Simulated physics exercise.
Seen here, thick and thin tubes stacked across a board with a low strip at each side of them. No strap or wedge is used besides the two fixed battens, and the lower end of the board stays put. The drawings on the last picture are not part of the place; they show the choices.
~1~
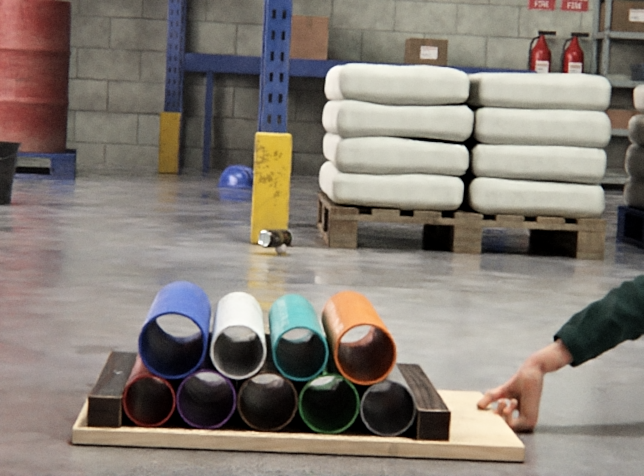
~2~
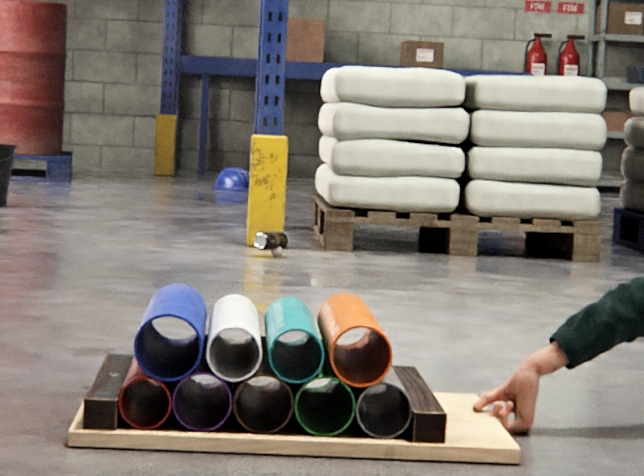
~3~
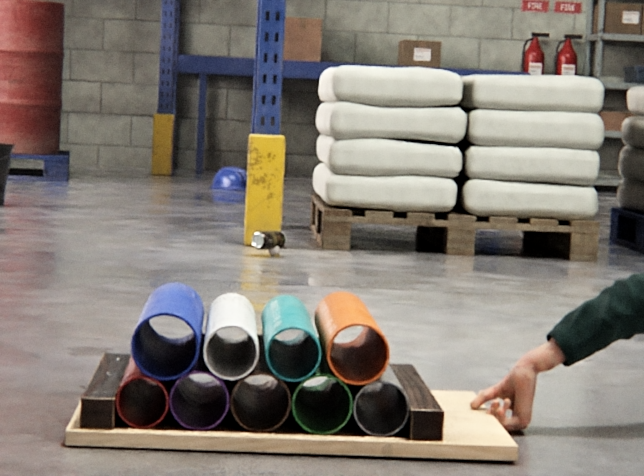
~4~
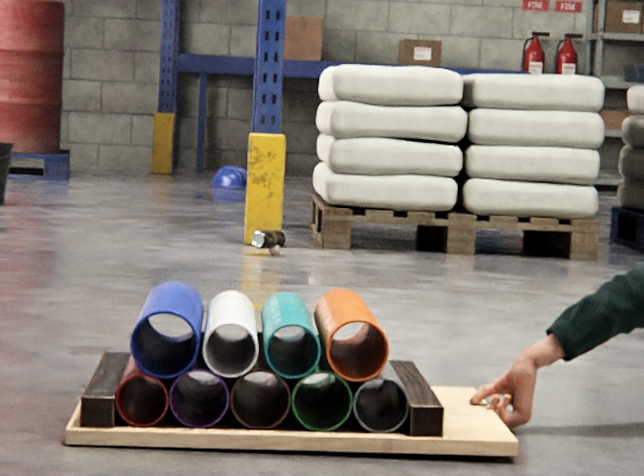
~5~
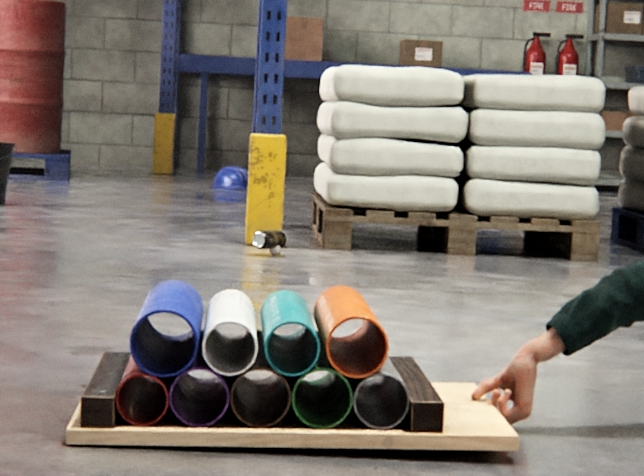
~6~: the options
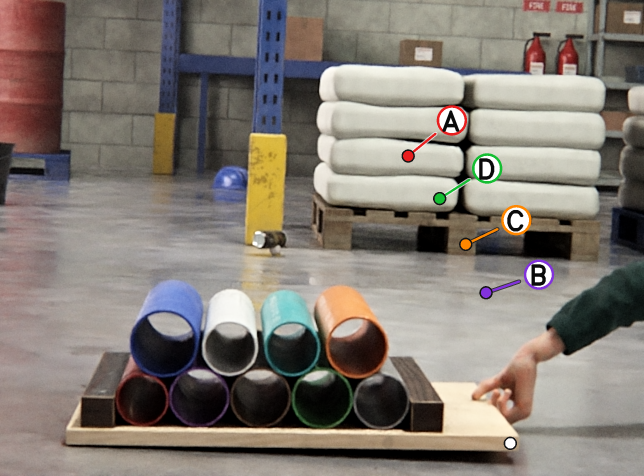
At first, four tubes, blue, white, teal and orange, rest on a lower row of five on a board between two dark strips, while a hand at the right touches the board's end. Then the fingers raise that end very slightly, and the tubes keep their places in the stack.
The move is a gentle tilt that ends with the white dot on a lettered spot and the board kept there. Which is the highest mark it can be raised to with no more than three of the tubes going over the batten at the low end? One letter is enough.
Mark C is as high as it can go.
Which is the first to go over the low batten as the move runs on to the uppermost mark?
The blue one.
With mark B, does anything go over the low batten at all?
Yes, at B.
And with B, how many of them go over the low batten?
With B, one.
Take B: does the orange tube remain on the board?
The orange tube: Yes.
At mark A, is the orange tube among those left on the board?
No.
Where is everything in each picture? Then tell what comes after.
The first picture shows green tube (329, 404); grey tube (388, 408); white tube (238, 351).
The second picture shows white tube (234, 354); blue tube (168, 347).
The third picture shows board (289, 402); grey tube (382, 409); red tube (142, 402).
The fourth picture shows board (288, 399); red tube (142, 401); purple tube (199, 398).
The fifth picture shows board (289, 397); red tube (142, 399); purple tube (199, 397).
On the marked copy, A at (408, 156); B at (486, 293); C at (466, 244); D at (440, 199); the white dot at (510, 443).
With C. Early on, board at 17°.
Further on, board at 28°.
At the end, board at 28°, one over the low batten (blue).
As for the rest, A four over the low batten (white, blue, turquoise, orange); B one over the low batten (blue); D four over the low batten (white, blue, turquoise, orange).
